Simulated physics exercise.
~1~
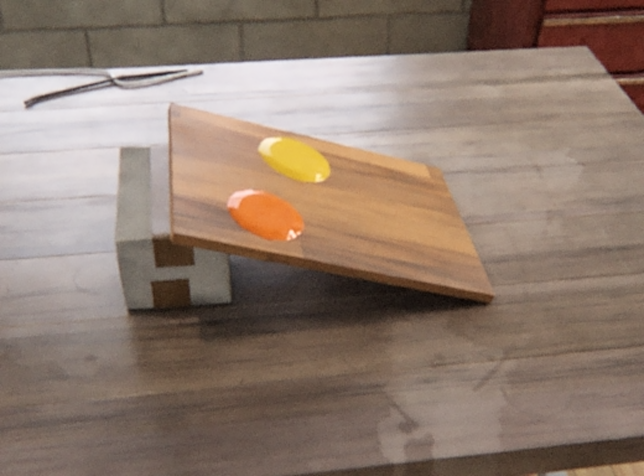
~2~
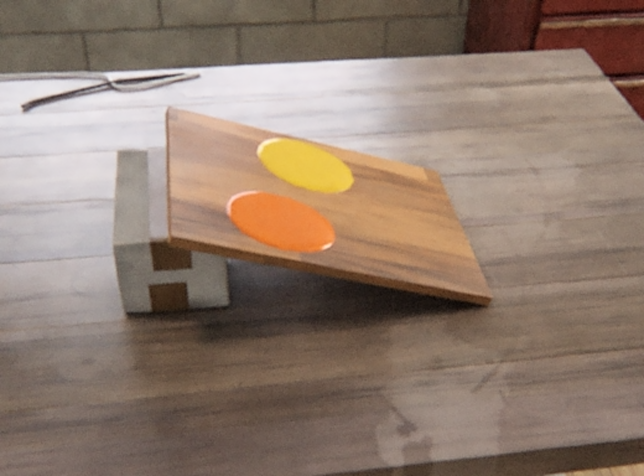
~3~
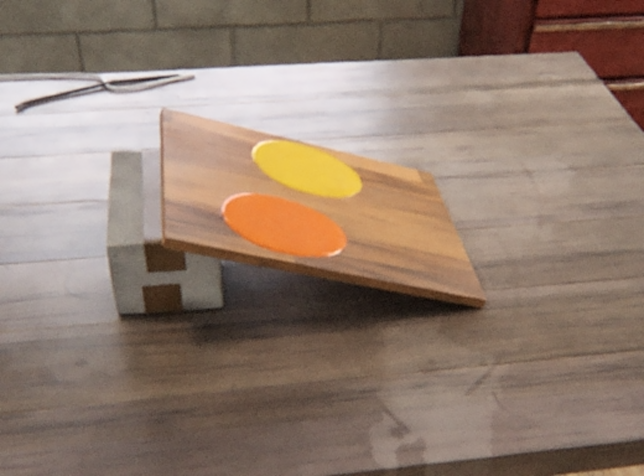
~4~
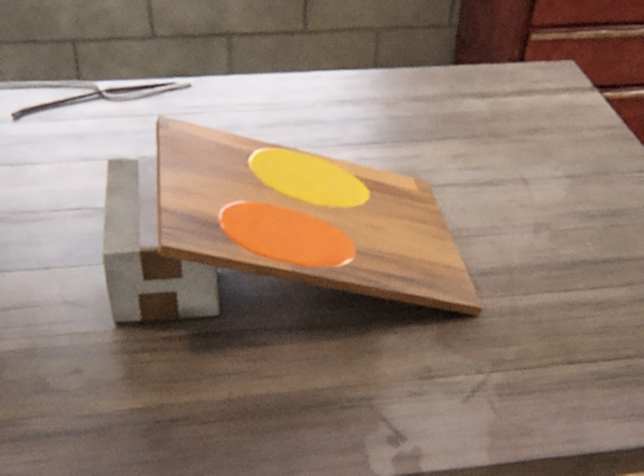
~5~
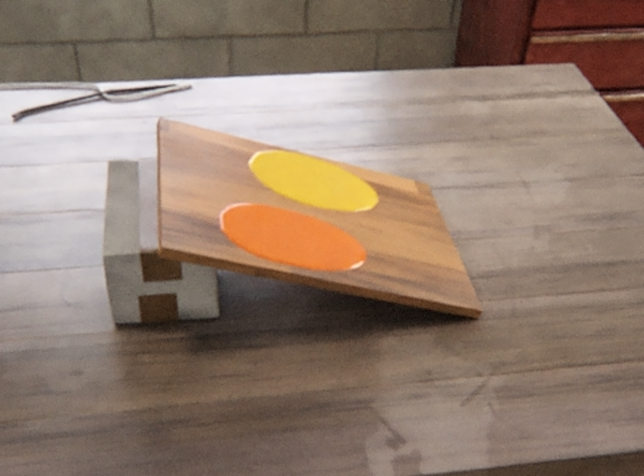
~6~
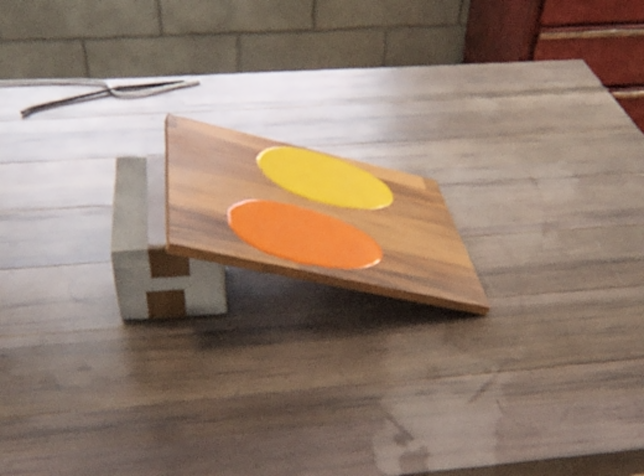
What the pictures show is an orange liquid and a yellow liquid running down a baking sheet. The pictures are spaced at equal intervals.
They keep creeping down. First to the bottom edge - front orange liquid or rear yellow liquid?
The rear one.
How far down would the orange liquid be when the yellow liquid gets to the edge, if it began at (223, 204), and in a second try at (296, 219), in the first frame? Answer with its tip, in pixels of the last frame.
First start: (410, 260). Second start: (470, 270).
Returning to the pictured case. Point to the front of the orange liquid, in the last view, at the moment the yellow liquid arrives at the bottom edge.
Tip position: Around (441, 262).
A moment on, the orange liquid is three quarters of the way down; the yellow liquid is close to the edge.
When it is over, the orange liquid is close to the edge; the yellow liquid is at the low edge.
